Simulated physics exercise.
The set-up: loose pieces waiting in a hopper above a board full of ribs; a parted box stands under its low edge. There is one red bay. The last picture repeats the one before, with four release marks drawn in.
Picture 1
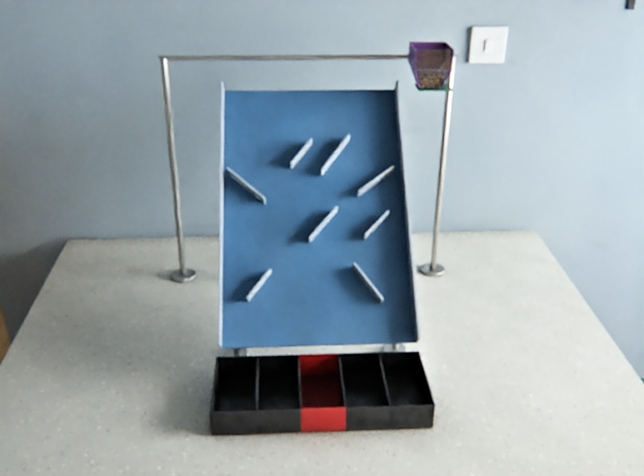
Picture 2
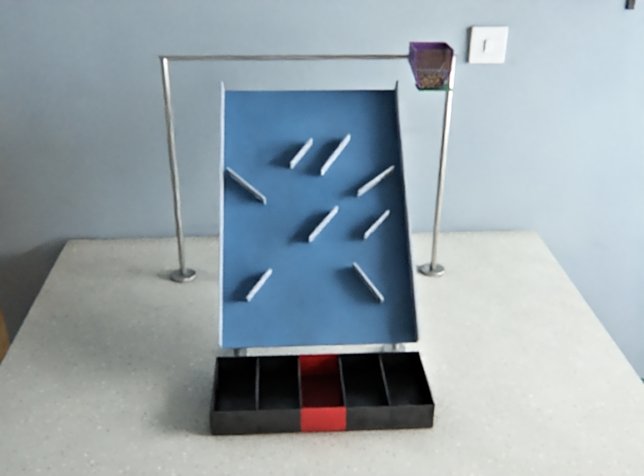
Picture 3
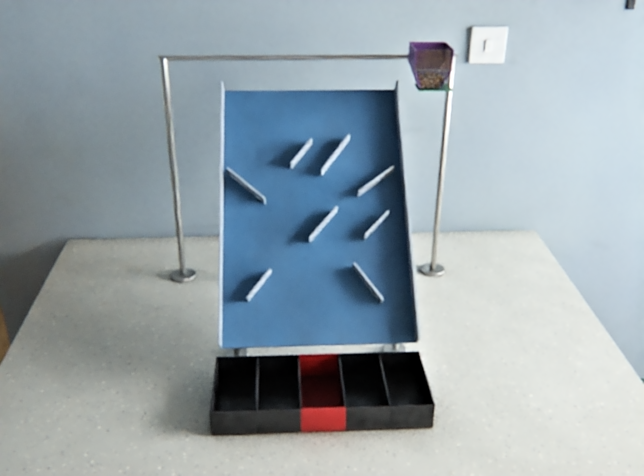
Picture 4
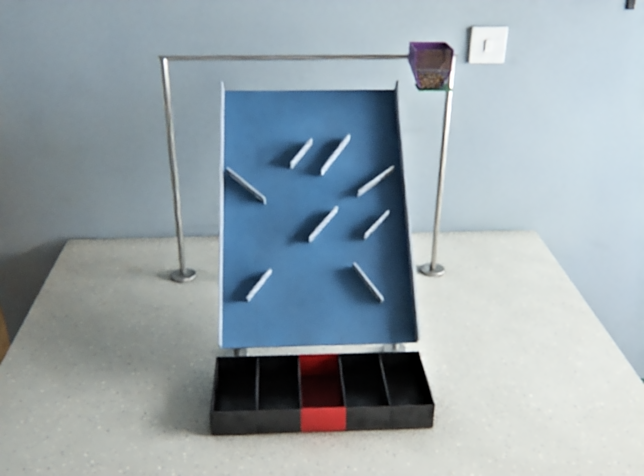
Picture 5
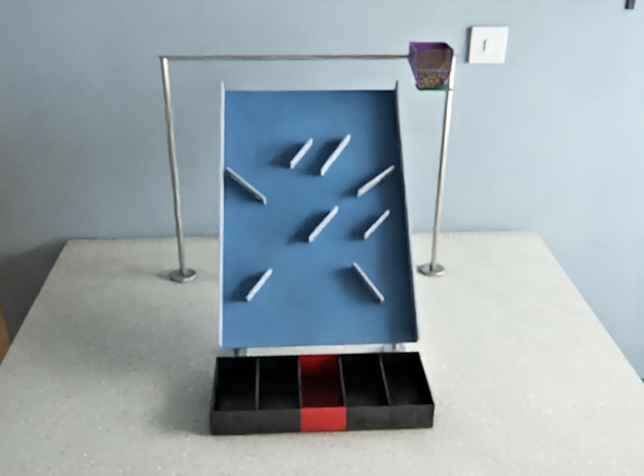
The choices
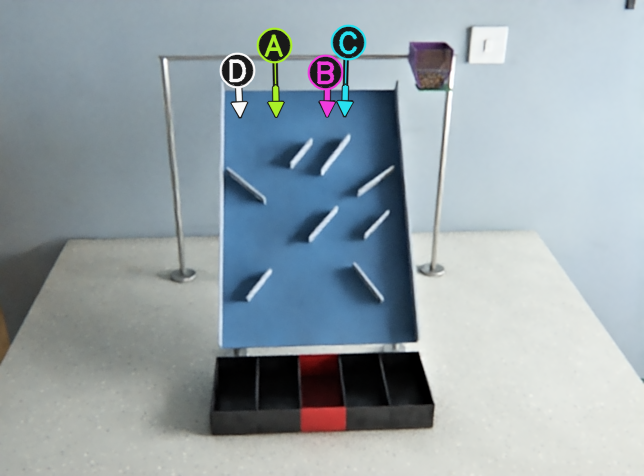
On a pale speckled tabletop against a blue-grey wall, a small dark hopper sat above a sloping blue board with slanted ribs and a black box with one red bay, and nothing visibly moved.
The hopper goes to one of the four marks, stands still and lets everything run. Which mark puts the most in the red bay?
D is best.
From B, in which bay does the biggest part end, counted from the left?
The second.
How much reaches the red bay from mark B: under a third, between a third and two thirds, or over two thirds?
Under a third.
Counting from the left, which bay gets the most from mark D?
It is the third one.
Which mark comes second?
It is A.
On the marked copy, mark A meets the board at (276, 111); mark B meets the board at (327, 111); mark C meets the board at (344, 110); mark D meets the board at (239, 111).
Choosing A, roughly a third in the red bay, roughly half in other bays, about a tenth outside the box.
Choosing B, about a tenth in the red bay, the larger part in other bays, about a tenth outside the box.
Choosing C, roughly a quarter in the red bay, roughly two thirds in other bays, about a tenth outside the box.
Choosing D, roughly two thirds in the red bay, roughly a quarter in other bays, just a few held on the board, about a tenth outside the box.
